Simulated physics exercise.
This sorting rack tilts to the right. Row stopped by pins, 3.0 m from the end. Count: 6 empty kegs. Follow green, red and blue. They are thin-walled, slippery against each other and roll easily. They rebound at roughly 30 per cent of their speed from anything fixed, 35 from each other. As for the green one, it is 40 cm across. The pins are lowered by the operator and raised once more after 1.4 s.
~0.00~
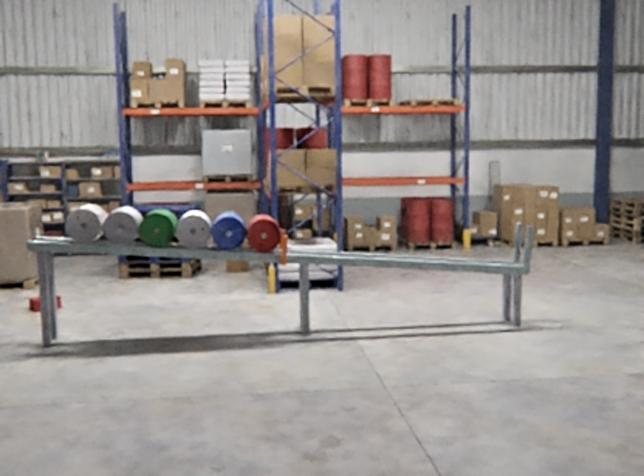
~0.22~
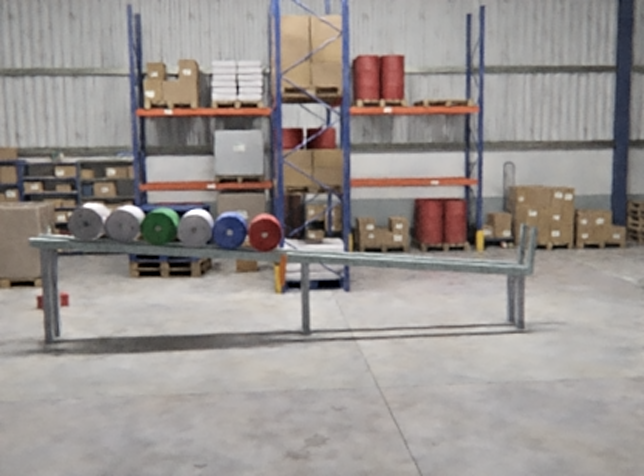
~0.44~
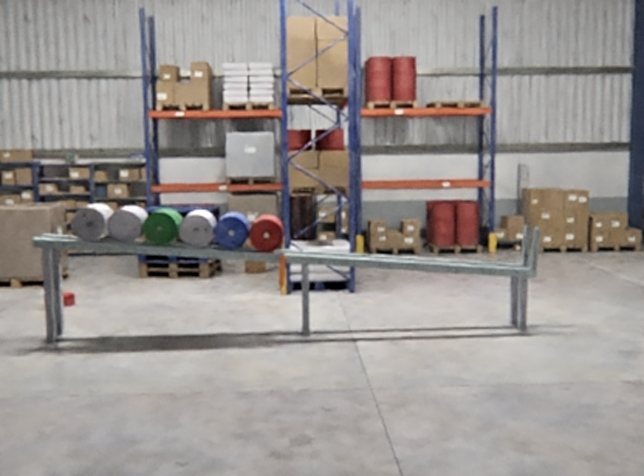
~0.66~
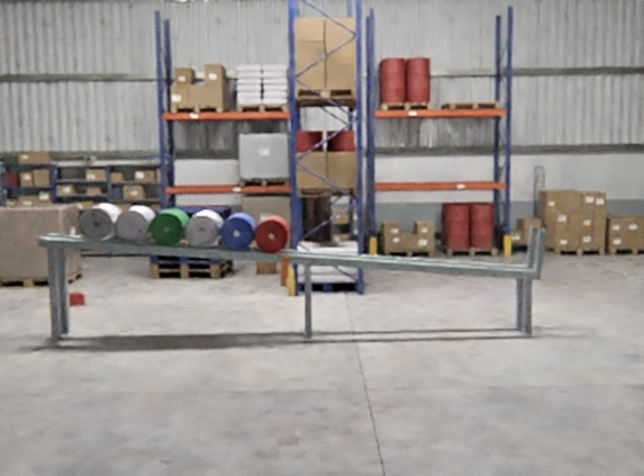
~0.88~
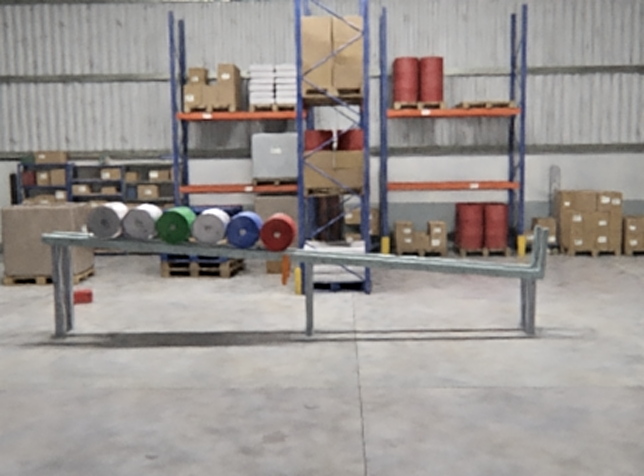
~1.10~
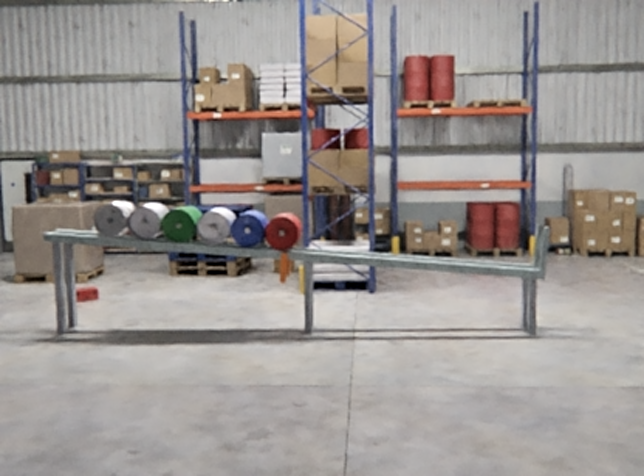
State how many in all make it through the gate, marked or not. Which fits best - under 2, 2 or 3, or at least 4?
I would say under 2.
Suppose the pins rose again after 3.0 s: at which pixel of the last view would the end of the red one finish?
I'd put it somewhere near (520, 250).
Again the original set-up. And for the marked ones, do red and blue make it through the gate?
Result: Red breaks loose; blue is restrained.
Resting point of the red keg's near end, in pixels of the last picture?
In the last view it sits close to (525, 251).
After 1.3 s, green is on the rails, 115 cm above the pins, rolling right; red is on the rails, 5 cm below the pins, rolling right; blue is on the rails, 35 cm above the pins, rolling right; 1 below the pins.
After 1.4 s, green is on the rails, 110 cm above the pins, rolling right; red is on the rails, 10 cm below the pins, rolling right; blue is on the rails, 30 cm above the pins, rolling right; 1 below the pins.
After 1.6 s, green is on the rails, 105 cm above the pins, rolling left; red is in the air, 25 cm below the pins, rolling right; blue is on the rails, 25 cm above the pins, rolling left; 1 below the pins.
At rest (4.2 s), green is on the rails, 105 cm above the pins; red is on the rails, 270 cm below the pins; blue is on the rails, 25 cm above the pins; 1 below the pins.
